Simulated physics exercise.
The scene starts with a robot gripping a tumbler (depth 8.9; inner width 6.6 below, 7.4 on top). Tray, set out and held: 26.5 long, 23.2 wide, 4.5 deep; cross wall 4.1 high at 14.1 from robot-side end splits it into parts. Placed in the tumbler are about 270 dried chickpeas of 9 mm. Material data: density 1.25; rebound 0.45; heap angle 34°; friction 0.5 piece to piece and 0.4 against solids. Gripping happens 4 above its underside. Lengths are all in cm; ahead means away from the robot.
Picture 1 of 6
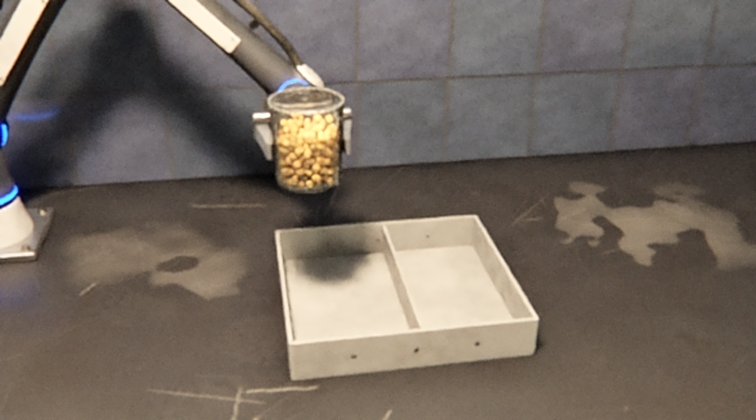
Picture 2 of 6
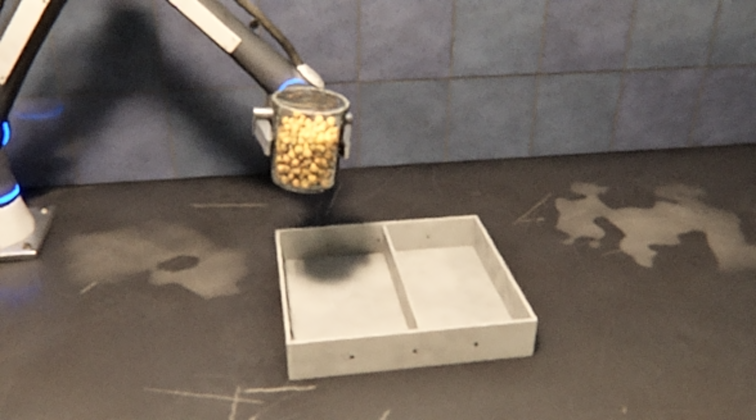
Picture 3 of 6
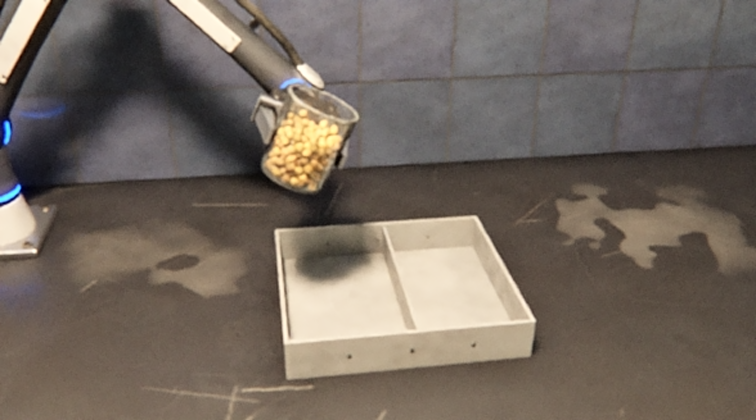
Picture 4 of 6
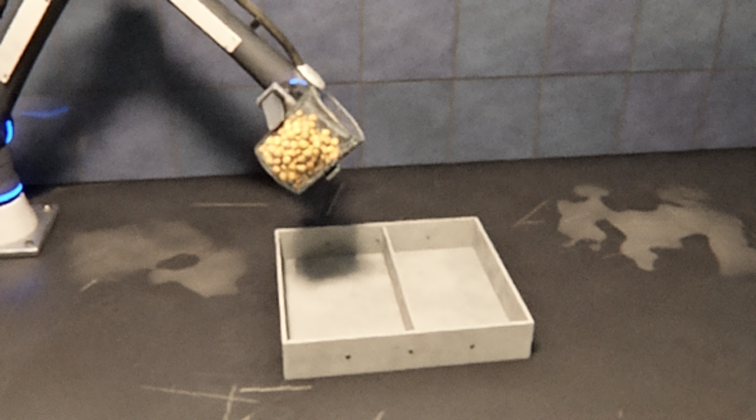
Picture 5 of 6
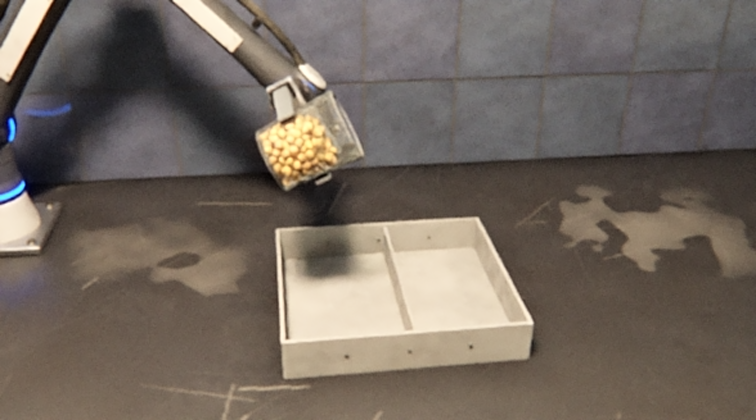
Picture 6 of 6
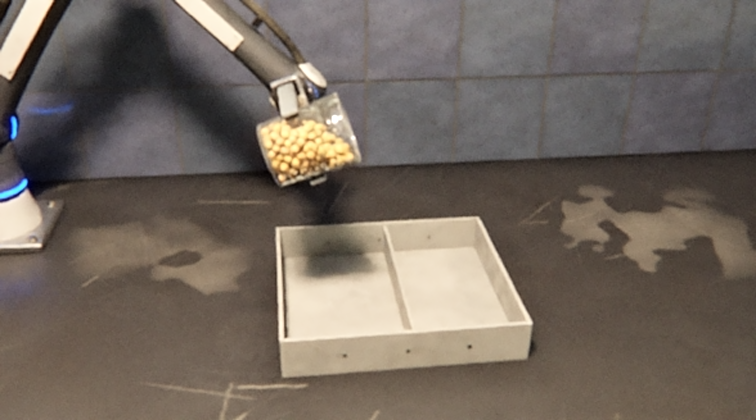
Above a divided grey tray, a robot arm steadily tilts a clear tumbler of chickpeas rightward.
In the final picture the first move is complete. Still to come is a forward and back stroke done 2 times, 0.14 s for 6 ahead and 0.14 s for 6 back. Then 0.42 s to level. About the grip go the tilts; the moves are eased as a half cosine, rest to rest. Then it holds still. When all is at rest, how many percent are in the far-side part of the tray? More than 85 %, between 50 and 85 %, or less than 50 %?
Less than 50 %.
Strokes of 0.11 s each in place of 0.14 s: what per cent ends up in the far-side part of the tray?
I'd expect close to 45 in a hundred.
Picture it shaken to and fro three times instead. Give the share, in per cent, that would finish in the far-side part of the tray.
Estimate: Around 40 %.
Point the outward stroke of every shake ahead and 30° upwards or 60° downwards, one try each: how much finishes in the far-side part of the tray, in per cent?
You'd get some 55 per cent with the first setting and some 5 per cent with the second.
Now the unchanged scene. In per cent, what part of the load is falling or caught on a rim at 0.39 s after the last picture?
Around 5 percent of the load.
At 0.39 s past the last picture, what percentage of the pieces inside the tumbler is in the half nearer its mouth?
Near 25 in a hundred.
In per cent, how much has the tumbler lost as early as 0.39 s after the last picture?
About 35 per cent.
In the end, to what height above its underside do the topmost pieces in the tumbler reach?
About 4.5 cm.
Then, 0.39 s later, tilted 71° forward, highest piece 24 above the table; 172 in the tumbler, 56 in the far-side part, 32 in the robot-side part, 13 in flight or on a rim.
Then, 0.78 s later, tilted 32° forward, highest piece 24 above the table; 109 in the tumbler, 95 in the far-side part, 65 in the robot-side part, 3 on the table or floor, 1 in flight or on a rim.
Then, 1.18 s later, level, highest piece 22 above the table; 109 in the tumbler, 96 in the far-side part, 65 in the robot-side part, 3 on the table or floor.
Then, 2.23 s later, level, highest piece 22 above the table; 109 in the tumbler, 96 in the far-side part, 65 in the robot-side part, 3 on the table or floor.
At rest, 109 in the tumbler, 96 in the far-side part, 65 in the robot-side part, 3 on the table or floor. That is 35 % in the far-side part of the tray.
